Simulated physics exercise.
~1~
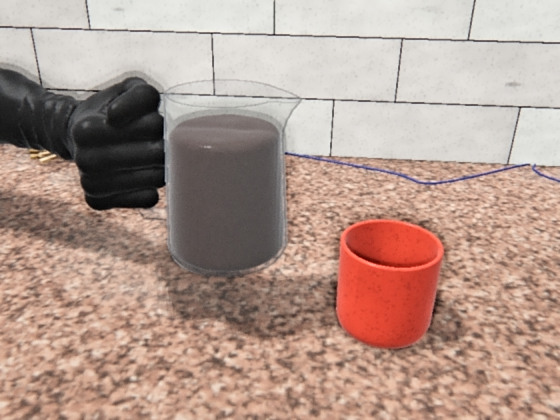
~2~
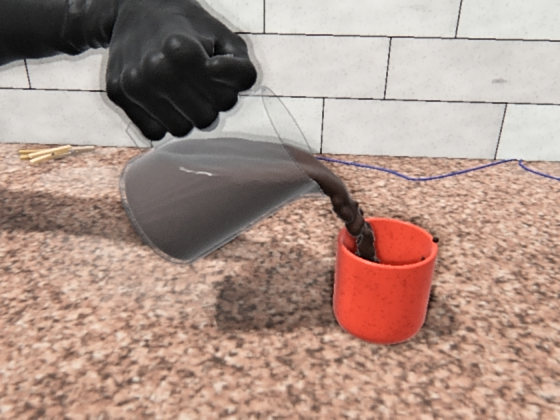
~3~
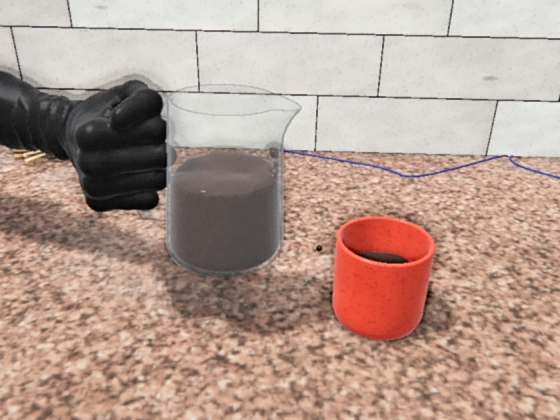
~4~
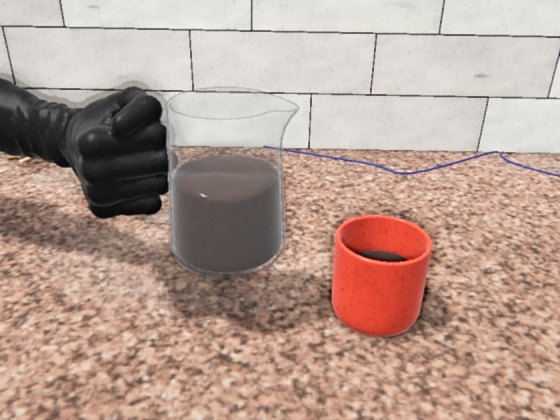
A black-gloved hand holds a clear glass jug of dark greyish coffee at the left, above a speckled pinkish-brown worktop backed by white tiles, seen from slightly above. An empty red mug stands to the right, and a thin blue cord lies along the back. The hand tips the jug steeply to the right, and a dark stream runs from its lip into the mug. It then brings the jug level again as the view drifts slightly. At the end the mug holds some dark coffee, while the jug remains partly full in the hand.
